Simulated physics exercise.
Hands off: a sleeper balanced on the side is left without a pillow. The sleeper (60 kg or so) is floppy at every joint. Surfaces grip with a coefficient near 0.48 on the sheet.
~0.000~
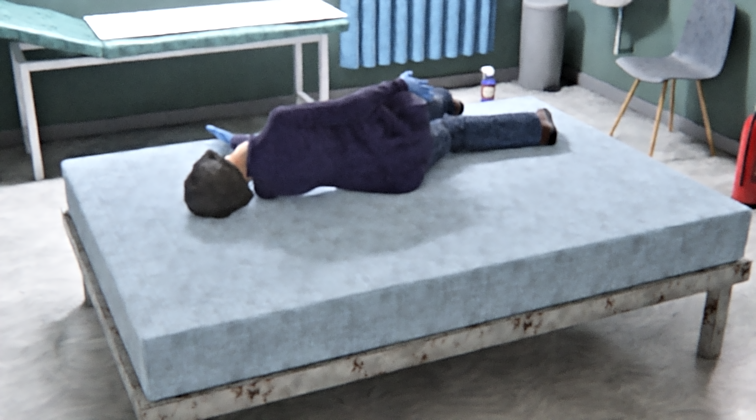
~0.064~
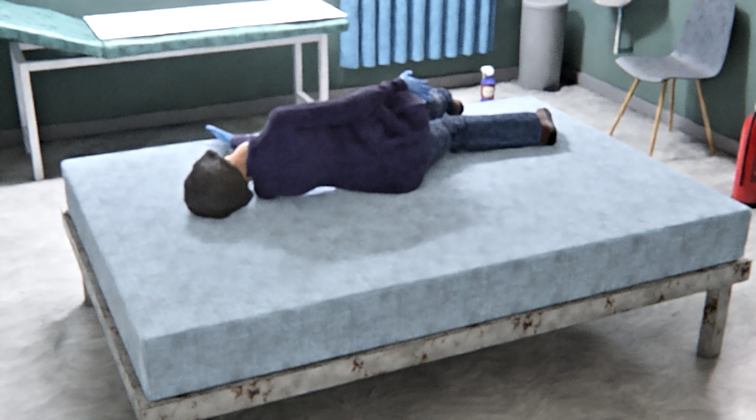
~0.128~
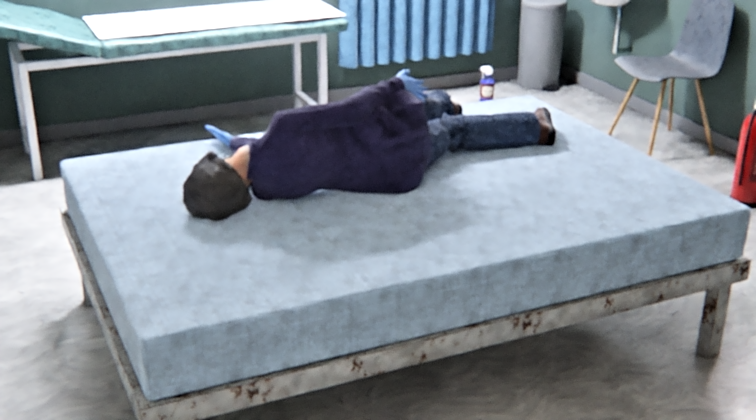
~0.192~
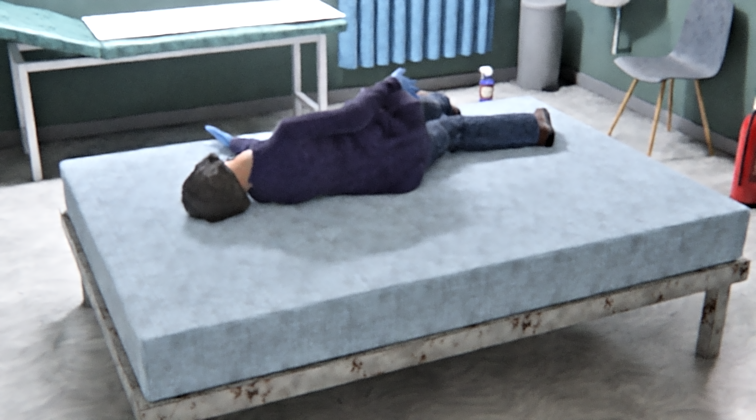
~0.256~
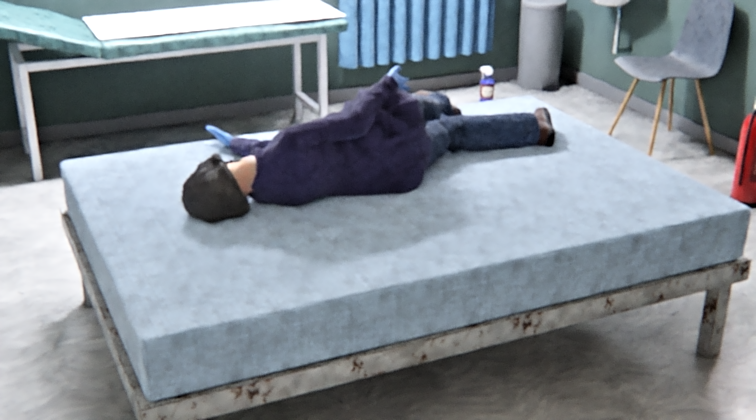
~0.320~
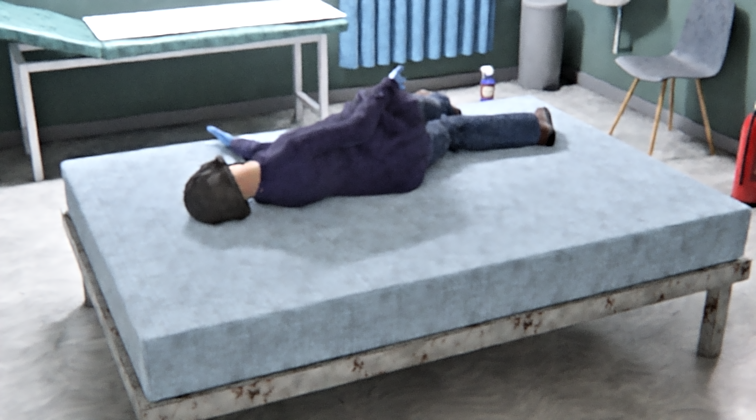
A dark-haired person in a purple top and jeans lies on one side, facing away, on a bare pale blue mattress. Slowly, the upper body rolls slightly toward the viewer, the head shifting a little with it, while a blue-gloved hand rises near the hip and the legs stay almost still.
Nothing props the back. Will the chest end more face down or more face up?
Here the chest sinks back.
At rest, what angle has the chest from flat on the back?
About 0°.
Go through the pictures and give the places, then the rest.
Chest (284, 154); shoulders at 65°, in the first picture.
Chest (284, 154); shoulders at 65°, in the second picture.
Chest (283, 157); shoulders at 60°, in the third picture.
Chest (284, 163); shoulders at 55°, in the fourth picture.
Chest (286, 166); shoulders at 50°, in the fifth picture.
Chest (288, 170); shoulders at 45°, in the sixth picture.
After 0.54 s the chest is turned 25° from lying flat on the back, near (296, 179) in the last picture's view.
After 0.94 s the chest is turned 10° from lying flat on the back, near (303, 189) in the last picture's view.
After 1.54 s the chest is turned 5° from lying flat on the back, near (306, 191) in the last picture's view.
Final state at 4.0 s, chest sinks back.
